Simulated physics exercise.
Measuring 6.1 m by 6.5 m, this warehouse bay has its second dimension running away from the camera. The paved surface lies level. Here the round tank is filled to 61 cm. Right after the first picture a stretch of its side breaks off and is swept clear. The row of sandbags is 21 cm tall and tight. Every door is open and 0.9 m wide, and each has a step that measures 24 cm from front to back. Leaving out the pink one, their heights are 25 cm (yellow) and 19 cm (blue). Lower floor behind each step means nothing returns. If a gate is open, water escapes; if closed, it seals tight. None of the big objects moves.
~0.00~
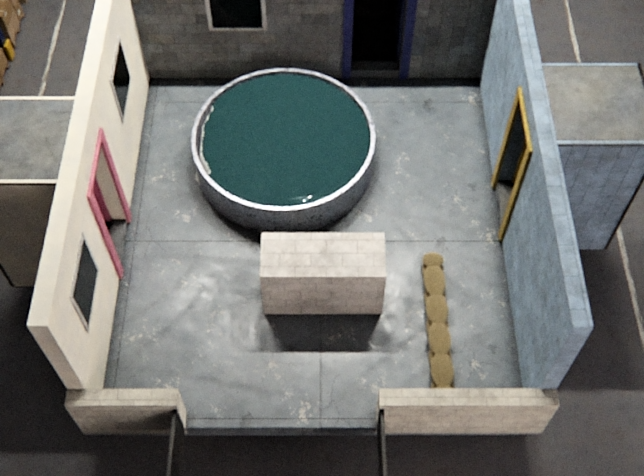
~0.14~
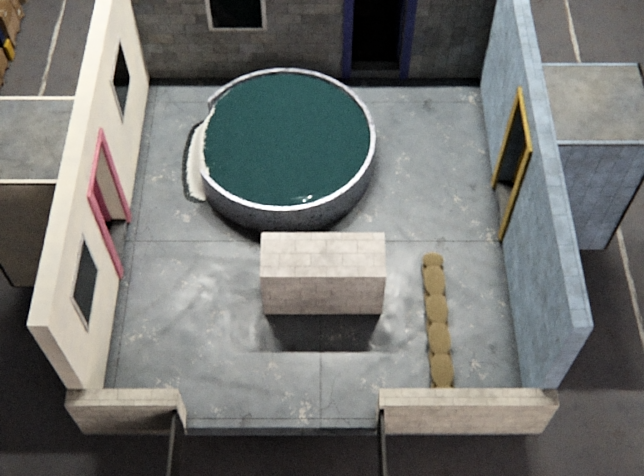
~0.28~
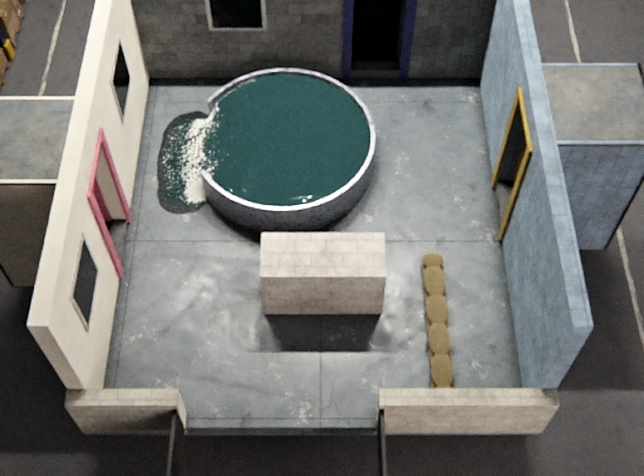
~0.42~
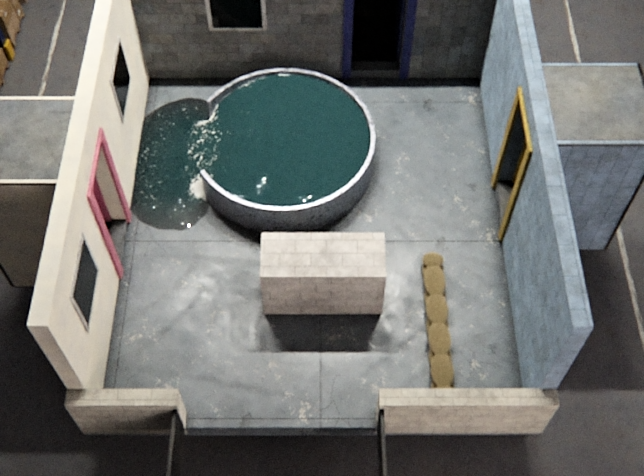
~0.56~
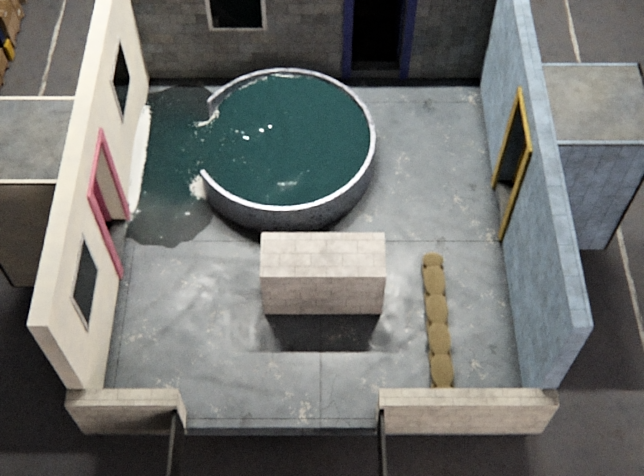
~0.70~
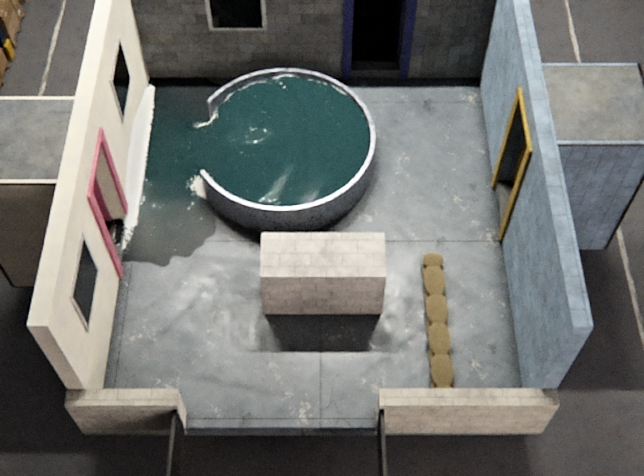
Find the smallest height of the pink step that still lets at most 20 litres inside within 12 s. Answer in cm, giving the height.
The smallest height is roughly 14.5 cm.
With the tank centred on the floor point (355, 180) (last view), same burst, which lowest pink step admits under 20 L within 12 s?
With that change, some 23 centimetres.
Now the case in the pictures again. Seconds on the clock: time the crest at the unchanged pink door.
It peaks around 2.2 s.
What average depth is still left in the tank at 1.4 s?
Around 46 cm on average.
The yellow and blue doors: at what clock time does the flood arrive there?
Times: Yellow = 4.5 s, blue = 2.6 s.
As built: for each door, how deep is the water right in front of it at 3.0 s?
Lab note, cm: Yellow 0; pink 16; blue 7.
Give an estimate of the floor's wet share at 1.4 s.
The wet part is about 15 per cent.
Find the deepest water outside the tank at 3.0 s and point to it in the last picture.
Near pixel (149, 85).
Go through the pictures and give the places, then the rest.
The first frame shows still water, 61 cm deep, in the round tank at (284, 138); the pink door at (111, 211) is dry.
In the second frame, the front is at (190, 196), 0.3 m from the gap at (199, 154); 0.3 m2 of floor is wet, 61 cm left at the back.
In the third frame, water pours out at (200, 155) and has run 0.7 m, to (164, 199); about 9 cm deep outside, 61 cm at the back.
In the fourth frame, the gap is at (200, 155), the front 1.2 m out at (135, 205); the back of the round tank holds 61 cm.
In the fifth frame, the gap is at (200, 156), the front 1.5 m out at (127, 232); the back of the round tank holds 61 cm.
In the sixth frame, the gap is at (200, 156), the front 1.7 m out at (124, 254); the back of the round tank holds 61 cm; water is at the pink door at (111, 211).
After 1.4 s water covers 15 % of the floor, deepest (49 cm) near (148, 162); 17 cm at the pink door, 2 litres in over its 12 cm step.
After 3.0 s water covers 50 % of the floor, deepest (42 cm) near (149, 85); 16 cm at the pink door, 24 litres in over its 12 cm step.
After 12.0 s water covers 95 % of the floor, deepest (13 cm) near (493, 241); 8 cm at the pink door, 36 litres in over its 12 cm step.
At the pink door as built, the water arrived by 0.7 s and peaked near 18 cm at 2.2 s.
With a step of 12 cm, 37 litres would have come in within the 12 s; with 16 cm, 12 litres. So under 20 litres takes about 14.5 cm.
